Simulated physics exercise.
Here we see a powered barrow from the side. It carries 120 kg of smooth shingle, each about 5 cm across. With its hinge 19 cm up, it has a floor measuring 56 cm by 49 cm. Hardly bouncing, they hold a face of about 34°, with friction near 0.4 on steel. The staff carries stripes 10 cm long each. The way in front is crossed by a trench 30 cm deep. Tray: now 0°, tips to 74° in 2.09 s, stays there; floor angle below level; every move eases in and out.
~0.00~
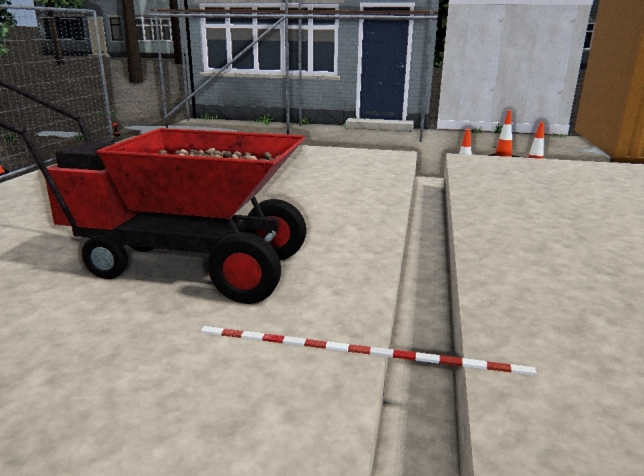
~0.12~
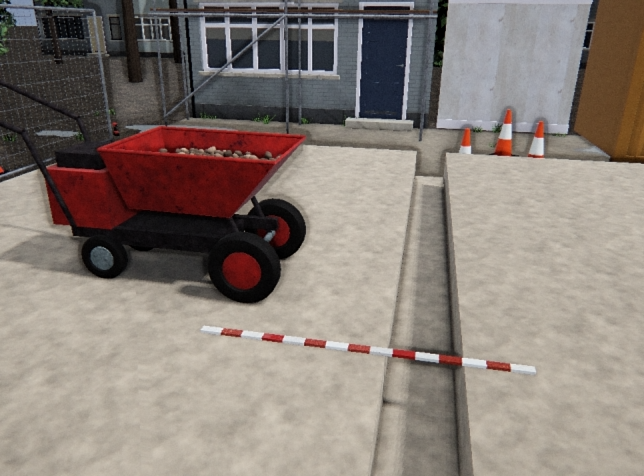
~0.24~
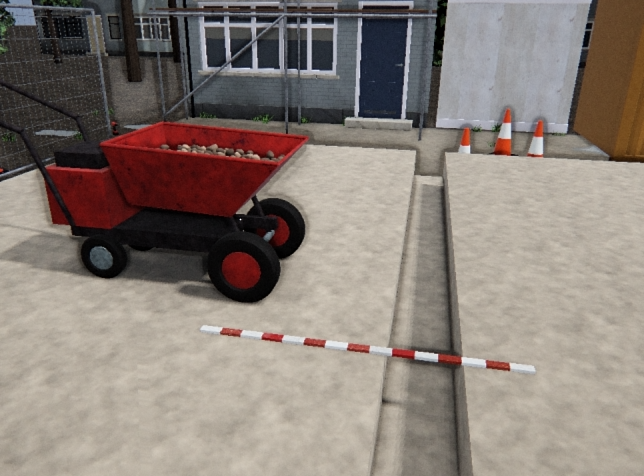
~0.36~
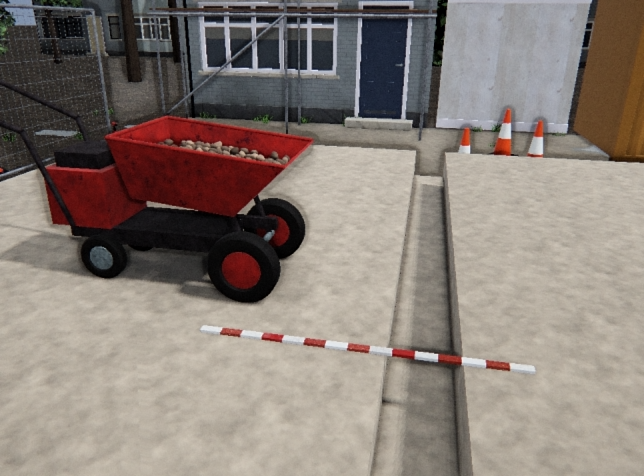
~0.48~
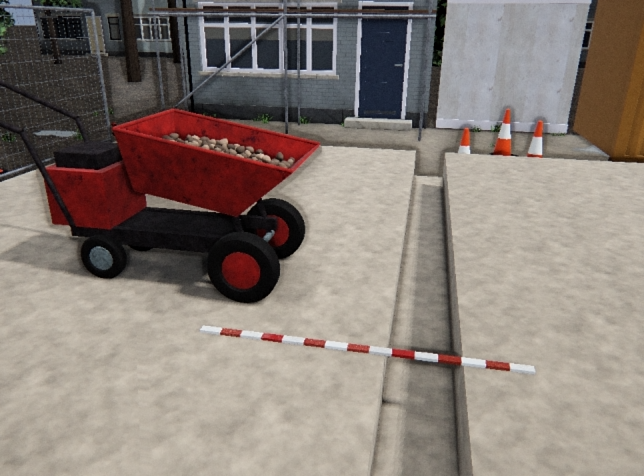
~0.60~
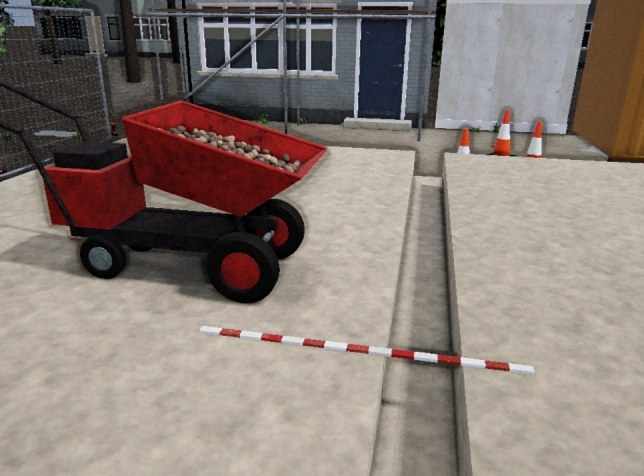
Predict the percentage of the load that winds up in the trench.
My prediction is about 90 per cent.
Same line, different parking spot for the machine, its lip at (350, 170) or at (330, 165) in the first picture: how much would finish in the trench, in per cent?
Roughly 45 per cent, then 65 per cent.
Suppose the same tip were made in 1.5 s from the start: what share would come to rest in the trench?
That would give about 90 percent.
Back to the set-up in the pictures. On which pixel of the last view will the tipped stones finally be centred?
The tipped stones centre close to (421, 327).
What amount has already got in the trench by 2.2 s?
Some 60 per cent of the load by that point.
After 1.6 s the floor is at 63°; 98 % in the tray, 2 % short of the trench; the foremost stones are at (377, 246).
After 2.2 s the floor is at 74°; 24 % in the tray, 15 % short of the trench, 61 % in the trench; the foremost stones are at (449, 327).
After 2.5 s the floor is at 74°; 4 % in the tray, 14 % short of the trench, 83 % in the trench; the foremost stones are at (450, 328).
After 4.5 s the floor is at 74°; 0 % in the tray, 10 % short of the trench, 90 % in the trench; the foremost stones are at (450, 330).
